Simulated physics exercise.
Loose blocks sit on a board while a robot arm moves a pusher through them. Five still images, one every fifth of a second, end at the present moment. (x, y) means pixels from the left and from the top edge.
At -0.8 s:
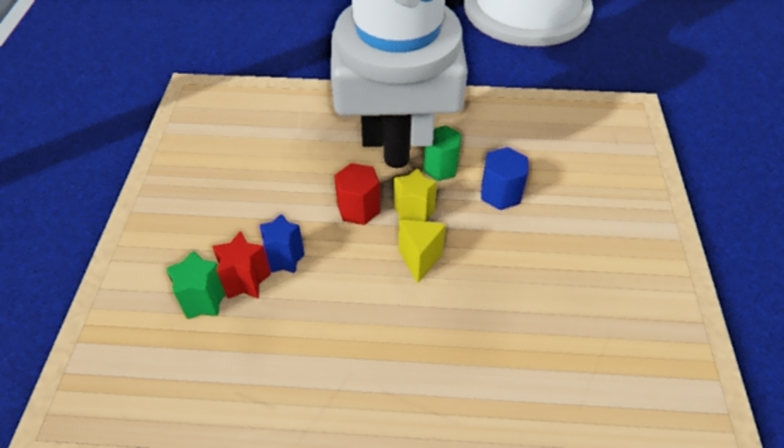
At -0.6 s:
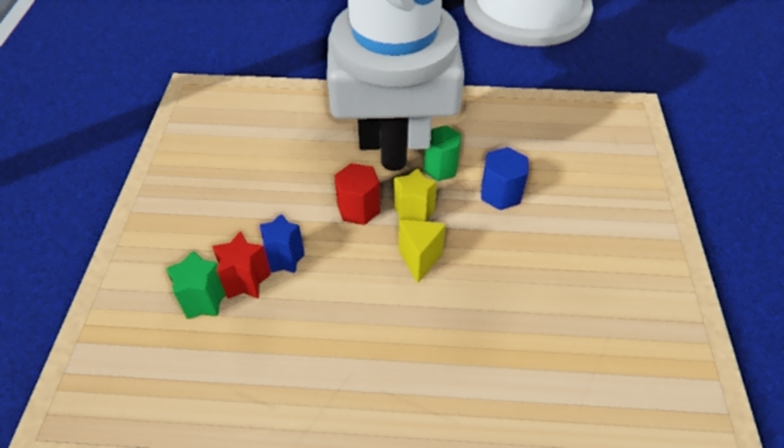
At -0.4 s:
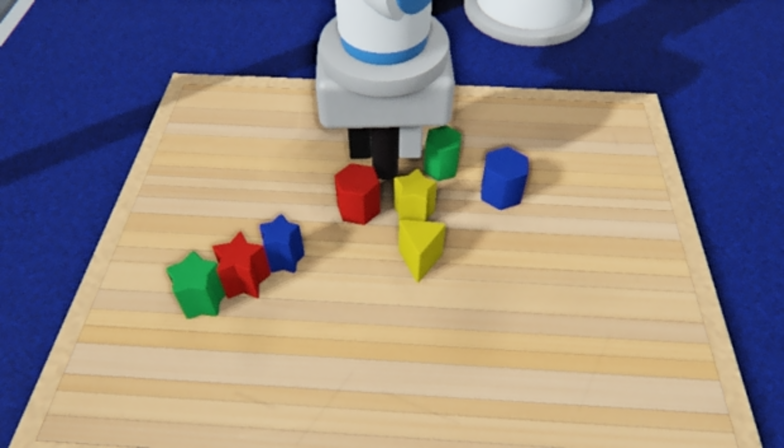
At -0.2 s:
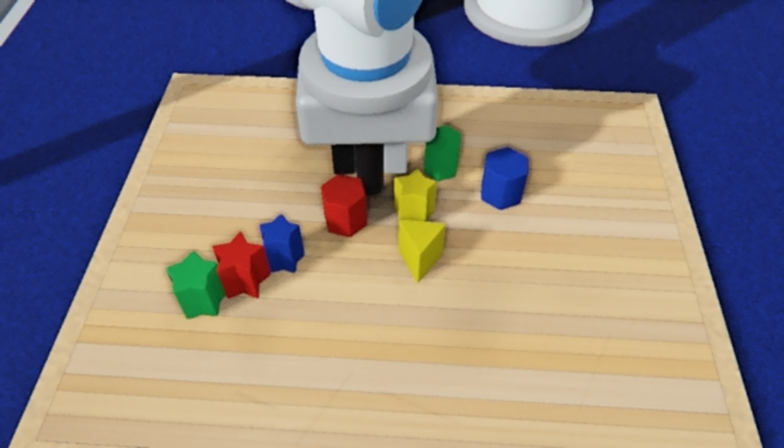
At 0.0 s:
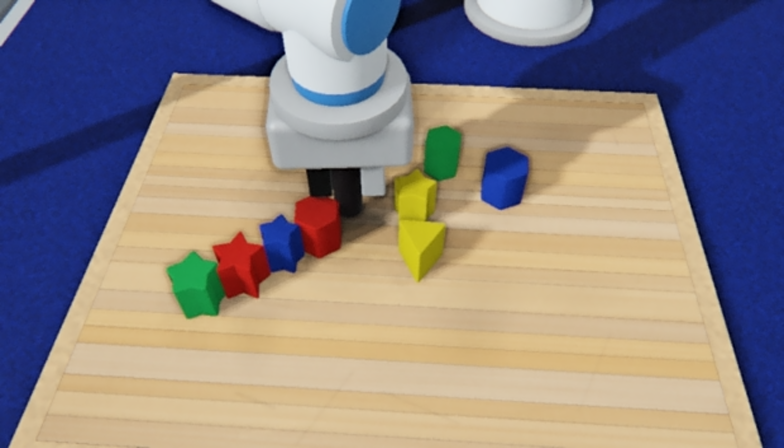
The clip shows a robot arm above colored blocks on a wooden board; its black pusher shifts slightly, then pushes the red hexagonal block left and toward the viewer, up beside the blue star block, while the other blocks stay still.
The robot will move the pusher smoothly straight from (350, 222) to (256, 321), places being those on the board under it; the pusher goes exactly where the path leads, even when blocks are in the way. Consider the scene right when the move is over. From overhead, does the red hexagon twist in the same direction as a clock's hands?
That would be a yes.
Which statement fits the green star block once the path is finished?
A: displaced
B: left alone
Letter A.
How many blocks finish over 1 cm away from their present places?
It displaces three or more.
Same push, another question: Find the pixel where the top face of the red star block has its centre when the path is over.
It is going to be at (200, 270).
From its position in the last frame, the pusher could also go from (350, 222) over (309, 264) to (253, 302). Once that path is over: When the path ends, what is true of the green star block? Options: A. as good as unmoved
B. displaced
Answer: B.
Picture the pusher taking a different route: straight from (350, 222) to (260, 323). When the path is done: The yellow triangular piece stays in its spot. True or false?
That is true.
The first path, step by step. One third of the way, pusher at (318, 240); green star block at (166, 281), turned 15° clockwise; red star block at (209, 268), turned 15° anticlockwise; blue star block at (235, 242); red hexagon at (279, 232), turned 40° clockwise.
Two thirds of the way, pusher at (287, 272); green star block at (156, 287), turned 25° clockwise; red star block at (201, 272), turned 25° anticlockwise; blue star block at (213, 240), turned 25° anticlockwise; red hexagon at (253, 240), turned 100° clockwise.
At the end, pusher at (252, 308); green star block at (156, 287), turned 25° clockwise; red star block at (201, 272), turned 25° anticlockwise; blue star block at (213, 240), turned 25° anticlockwise; red hexagon at (253, 240), turned 100° clockwise.
